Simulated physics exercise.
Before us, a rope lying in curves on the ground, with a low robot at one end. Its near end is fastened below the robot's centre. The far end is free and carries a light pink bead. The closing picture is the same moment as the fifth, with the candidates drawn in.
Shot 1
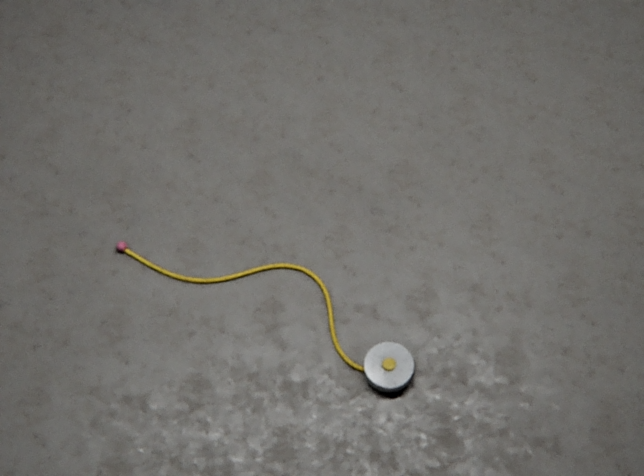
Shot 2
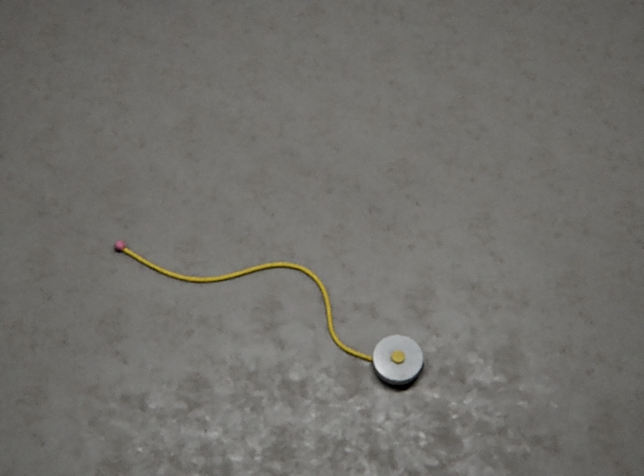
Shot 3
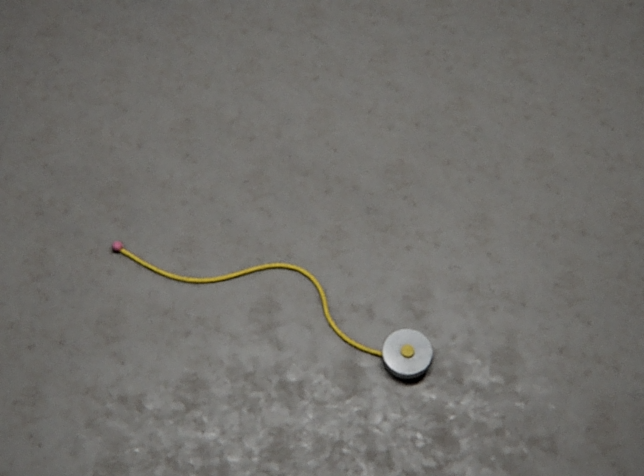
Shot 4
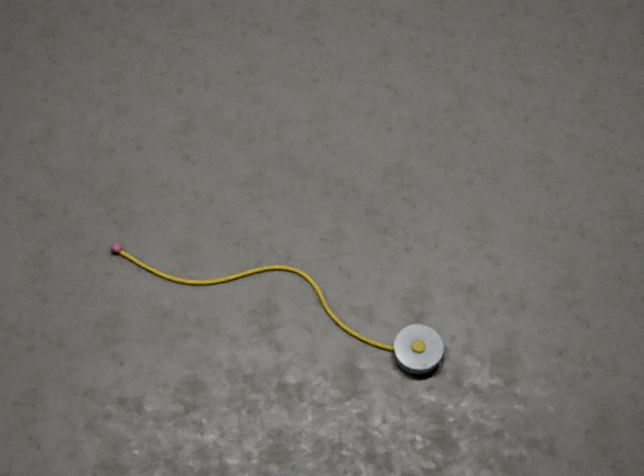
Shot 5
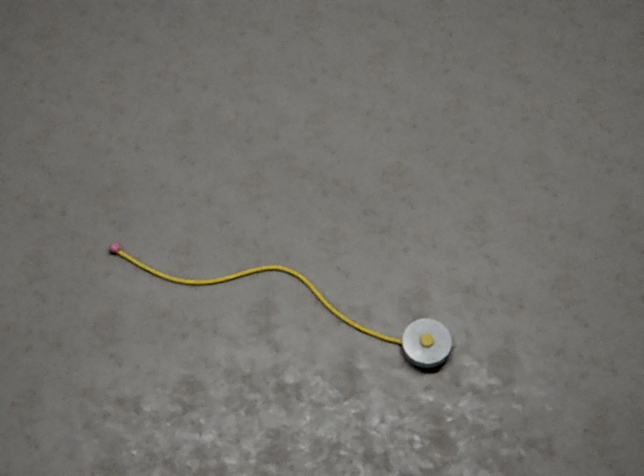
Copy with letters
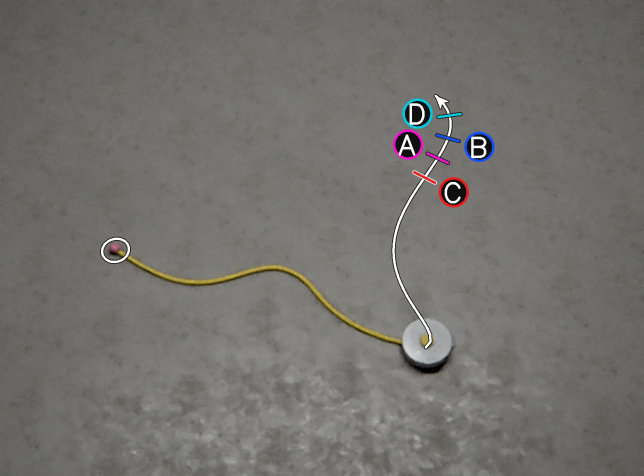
At first, a yellow rope lies in curves on the grey ground, a pink bead at its left end and a round silver robot at its right. The robot moves steadily right and slightly upward, drawing out the nearby bend into a gentler slope, while the bead end barely shifts left.
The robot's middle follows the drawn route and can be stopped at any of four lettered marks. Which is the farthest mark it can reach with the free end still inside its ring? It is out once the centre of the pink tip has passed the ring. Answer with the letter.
As far as tick C.
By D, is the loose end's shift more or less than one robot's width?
More.
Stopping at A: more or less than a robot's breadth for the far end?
By then, less.
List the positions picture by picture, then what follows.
Free end (122, 247); robot (389, 368), in the first picture.
Robot (398, 360); free end (120, 246), in the second picture.
Robot (407, 355); free end (117, 246), in the third picture.
Robot (418, 350); free end (117, 248), in the fourth picture.
Robot (426, 344); free end (115, 248), in the fifth picture.
On the marked copy, A at (438, 158); B at (448, 138); C at (425, 178); D at (450, 116); the ring at (115, 250); the route from (426, 347) via (406, 207) to (436, 96).
Following C. Soon after the start, robot (403, 283), middle of the rope (273, 270), free end (115, 248).
Later, robot (399, 219), middle of the rope (273, 270), free end (115, 248).
In the end, robot (425, 173), middle of the rope (283, 260), free end (121, 252); the free end is still in its ring.
As for the rest, A drags the free end to (135, 259); B drags the free end to (154, 263); D drags the free end to (174, 262).
